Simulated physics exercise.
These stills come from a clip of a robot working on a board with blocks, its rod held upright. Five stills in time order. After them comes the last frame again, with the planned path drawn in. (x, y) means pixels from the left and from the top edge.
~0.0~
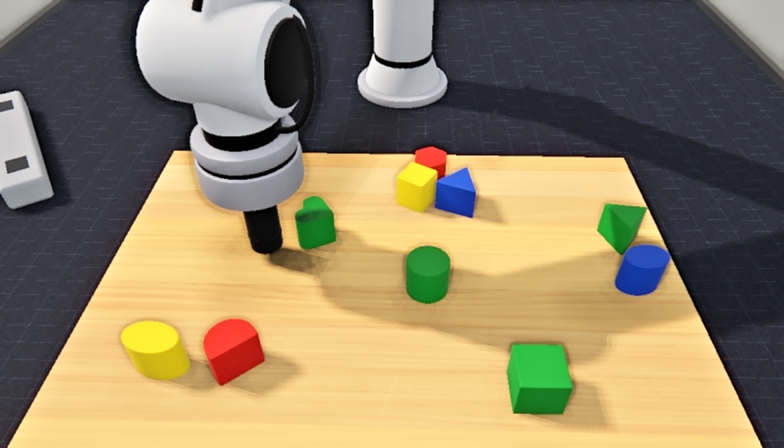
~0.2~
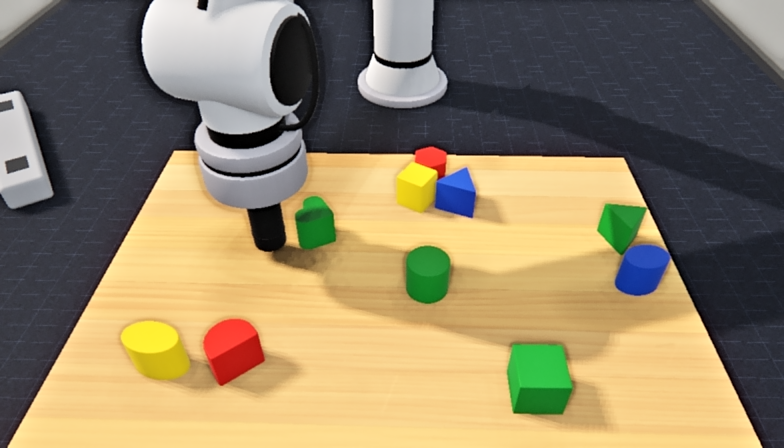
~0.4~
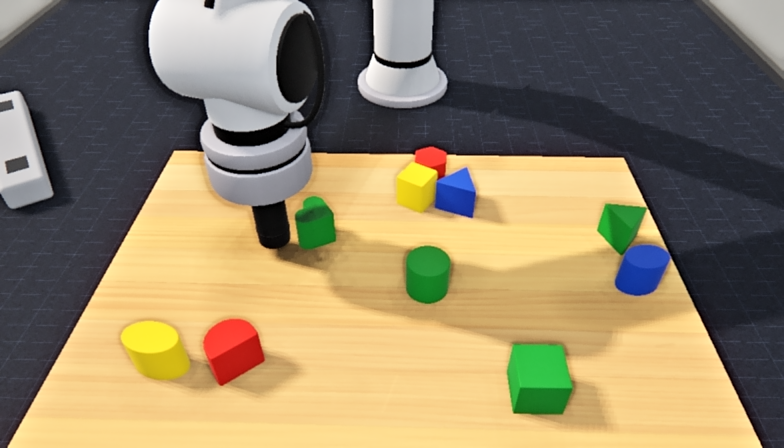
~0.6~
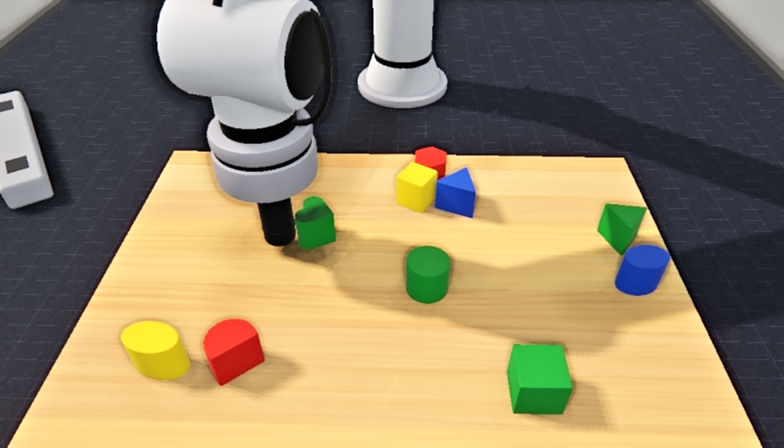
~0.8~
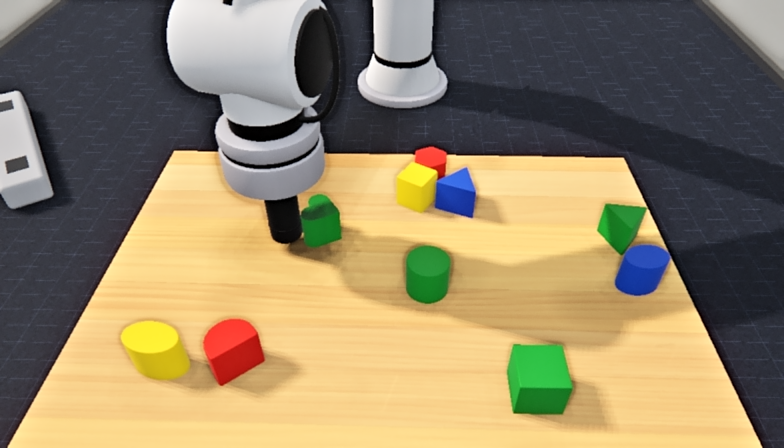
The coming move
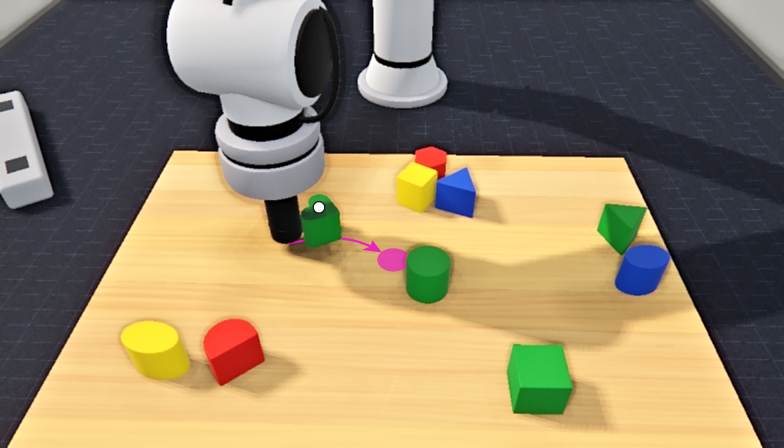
A white robot arm with a black rod moved slowly to the right across a wooden board of colored blocks, reached the green heart near the back, and nudged it slightly to the right.
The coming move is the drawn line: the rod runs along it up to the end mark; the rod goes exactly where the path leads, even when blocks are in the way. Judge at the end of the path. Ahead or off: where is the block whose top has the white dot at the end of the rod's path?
Shed along the way.
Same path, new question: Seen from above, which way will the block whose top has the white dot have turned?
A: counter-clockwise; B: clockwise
My answer is option A.
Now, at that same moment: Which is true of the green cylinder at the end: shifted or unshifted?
If the rod follows that path, the green cylinder stays in its place.
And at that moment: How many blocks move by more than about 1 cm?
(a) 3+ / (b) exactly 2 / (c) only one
I choose c.
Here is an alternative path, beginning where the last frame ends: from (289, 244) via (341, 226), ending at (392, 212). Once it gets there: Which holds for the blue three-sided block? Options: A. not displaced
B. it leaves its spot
A: Not displaced.
The drawn path runs from (289, 244) by way of (327, 238) and (363, 243) to (394, 260); the dot is on the green heart.
On the path given first. One third of the way, rod (326, 229); green heart (350, 196), turned 40° anticlockwise.
Two thirds of the way, rod (363, 234); green heart (362, 195), turned 90° anticlockwise.
At the end, rod (394, 250); green heart (362, 195), turned 90° anticlockwise; green cylinder not moved.
